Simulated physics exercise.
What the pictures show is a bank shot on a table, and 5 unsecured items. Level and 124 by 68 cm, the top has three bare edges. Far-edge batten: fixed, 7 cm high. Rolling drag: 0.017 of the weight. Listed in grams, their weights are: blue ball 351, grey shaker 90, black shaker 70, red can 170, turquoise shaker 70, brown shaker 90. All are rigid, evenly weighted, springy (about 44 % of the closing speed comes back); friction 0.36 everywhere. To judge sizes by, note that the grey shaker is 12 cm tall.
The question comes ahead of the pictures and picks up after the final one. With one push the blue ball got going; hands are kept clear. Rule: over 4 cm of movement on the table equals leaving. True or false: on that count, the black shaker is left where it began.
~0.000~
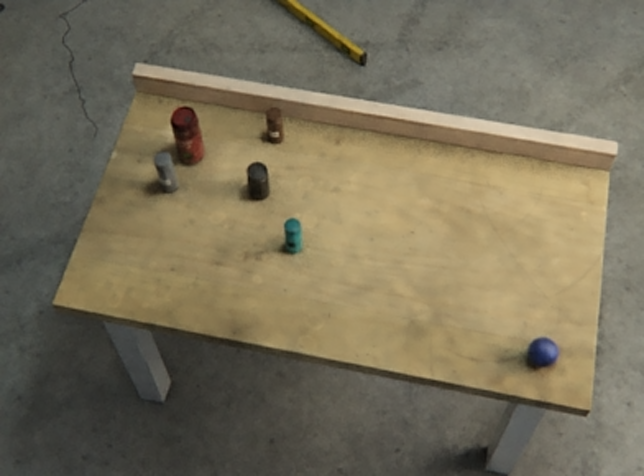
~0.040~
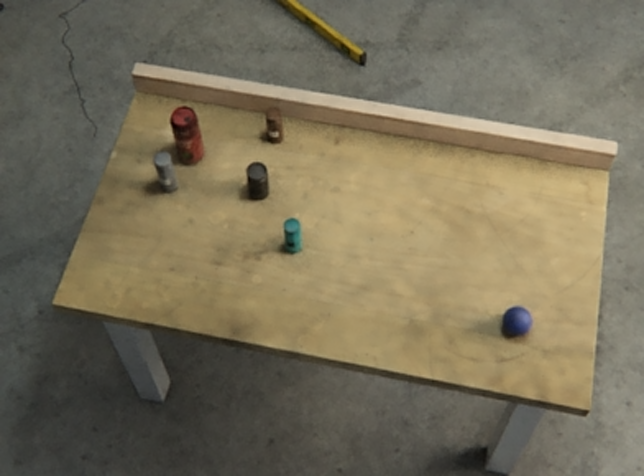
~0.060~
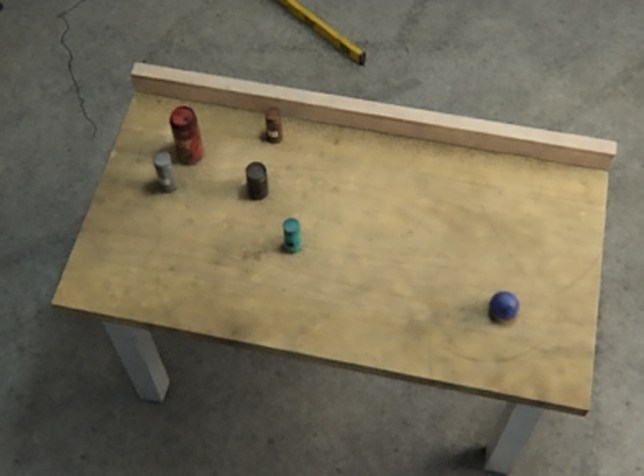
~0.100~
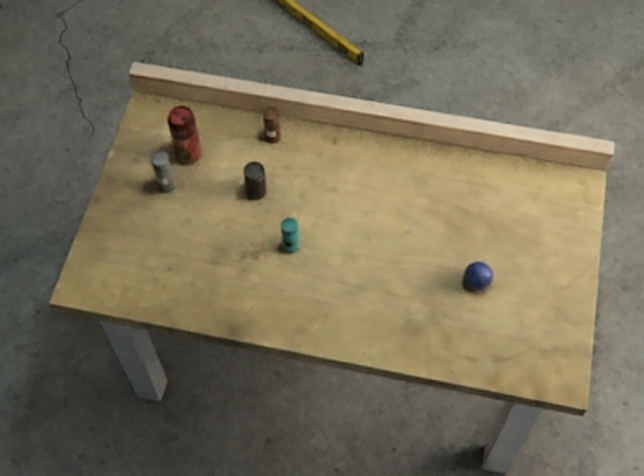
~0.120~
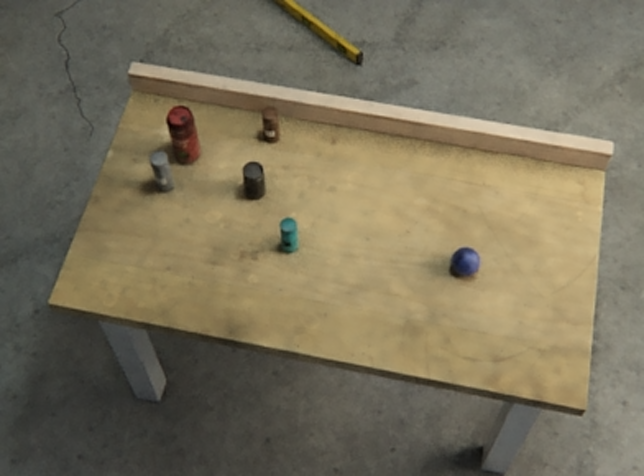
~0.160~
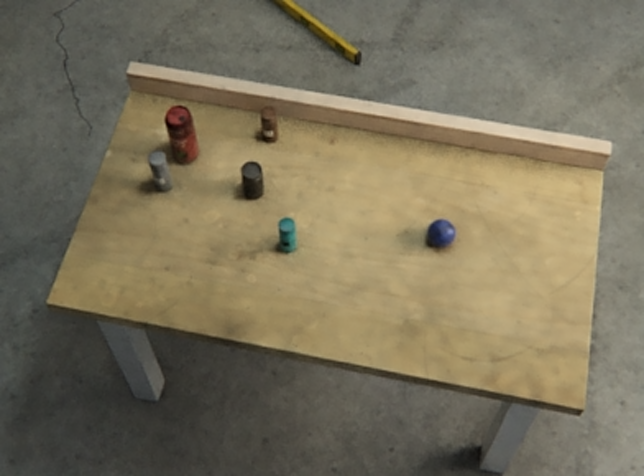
True.
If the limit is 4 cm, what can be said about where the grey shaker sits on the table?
Grey shaker: Moved.
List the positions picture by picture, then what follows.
In the first picture, blue ball (543, 352); black shaker (258, 181).
In the second picture, blue ball (517, 321); turquoise shaker (293, 236).
In the third picture, blue ball (504, 306); grey shaker (165, 172).
In the fourth picture, blue ball (478, 276); turquoise shaker (290, 235).
In the fifth picture, blue ball (466, 261); grey shaker (162, 172).
In the sixth picture, blue ball (442, 233); black shaker (253, 180).
After 0.56 s, blue ball near (235, 152).
After 0.86 s, blue ball near (139, 168); red can 17° off upright; grey shaker 25° off upright.
After 1.16 s, blue ball near (69, 192); red can now off the table; grey shaker on its side.
After 1.46 s, blue ball near (62, 321); grey shaker on its side.
In the end (1.6 s), off the table, red can; toppled on the table, grey shaker; the other 3 under 4 cm from the start. At the end, from the last picture's camera, black shaker near (253, 180).
